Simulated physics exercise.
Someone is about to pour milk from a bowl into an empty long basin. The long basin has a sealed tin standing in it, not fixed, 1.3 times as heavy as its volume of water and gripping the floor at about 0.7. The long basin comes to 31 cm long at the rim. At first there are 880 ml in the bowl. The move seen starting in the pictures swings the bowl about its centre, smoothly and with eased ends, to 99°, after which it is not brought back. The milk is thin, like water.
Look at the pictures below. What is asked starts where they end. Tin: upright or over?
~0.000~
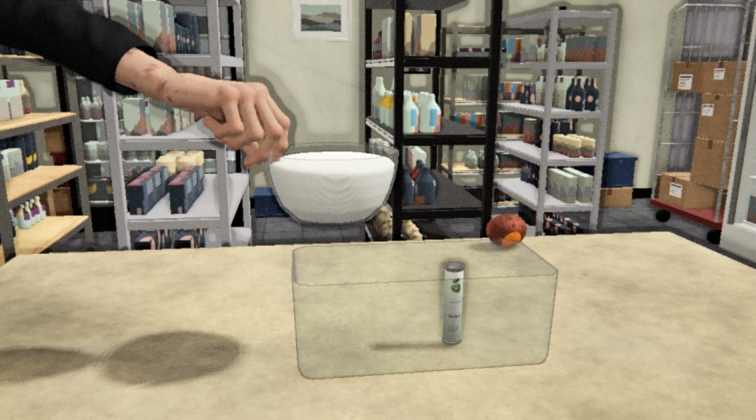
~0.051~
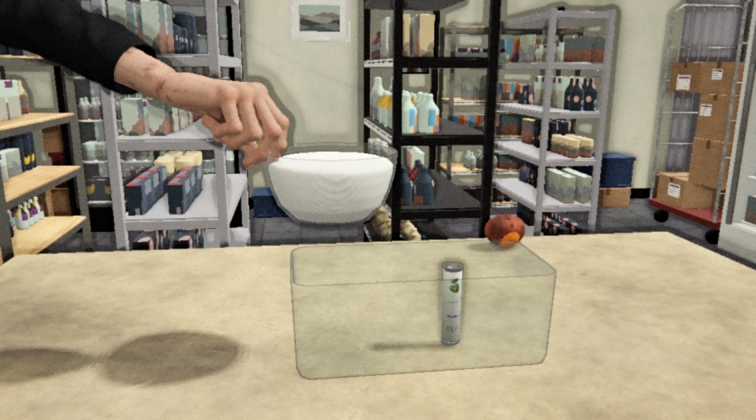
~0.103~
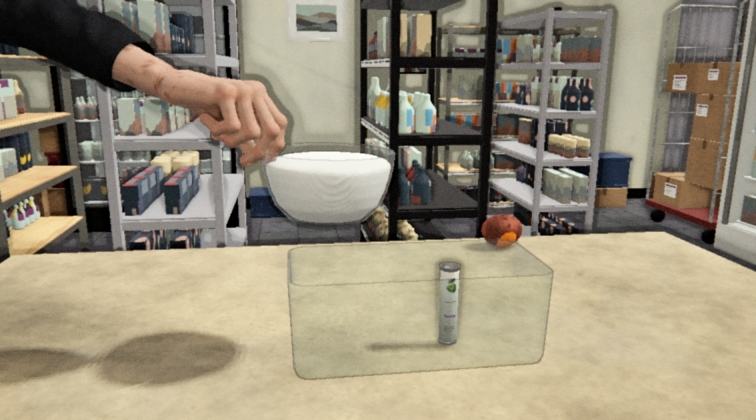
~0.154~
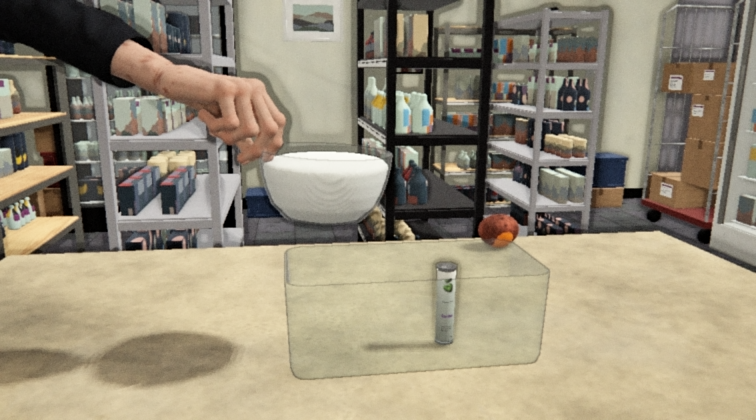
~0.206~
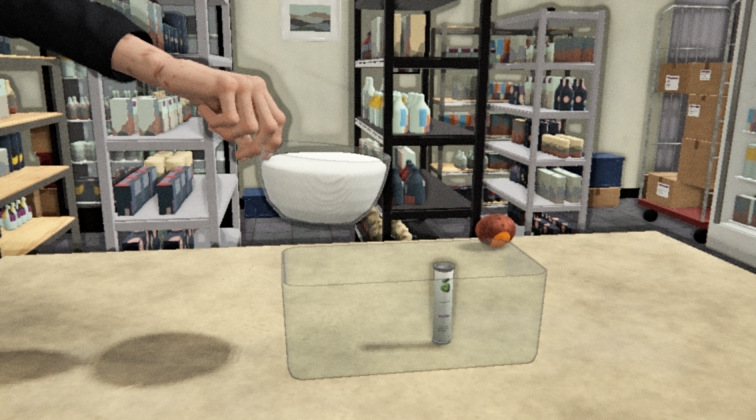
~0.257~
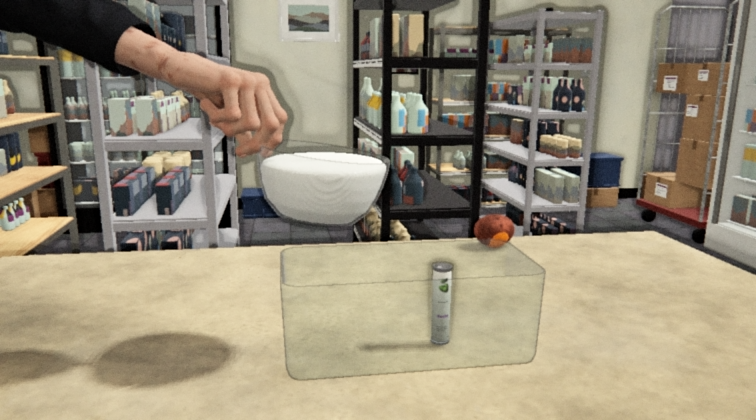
Over.
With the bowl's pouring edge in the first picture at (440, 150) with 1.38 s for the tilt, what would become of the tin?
Result: Tin upright.
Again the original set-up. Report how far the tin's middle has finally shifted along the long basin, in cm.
About 5.5 cm.
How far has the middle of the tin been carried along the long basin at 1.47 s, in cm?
Estimate: Around 5 cm.
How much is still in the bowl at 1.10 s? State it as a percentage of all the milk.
Around 10 percent of it.
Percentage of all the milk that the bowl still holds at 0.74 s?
Near 60 in a hundred.
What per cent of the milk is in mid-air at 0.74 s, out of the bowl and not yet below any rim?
Share: Roughly 24 per cent.
Then, 0.74 s in, the tilt is 56° and 59 per cent is still to pour; the tin stands where it began.
Then, 1.10 s in, the tilt is 89° and 9 per cent is still to pour; the tin leans 21°.
Then, 1.47 s in, the tilt is 99° and 0 per cent is still to pour; the tin lies on its side.
Then, 1.88 s in, the tilt is 99° and 0 per cent is still to pour; the tin lies on its side.
Finally, the tin lies on its side.
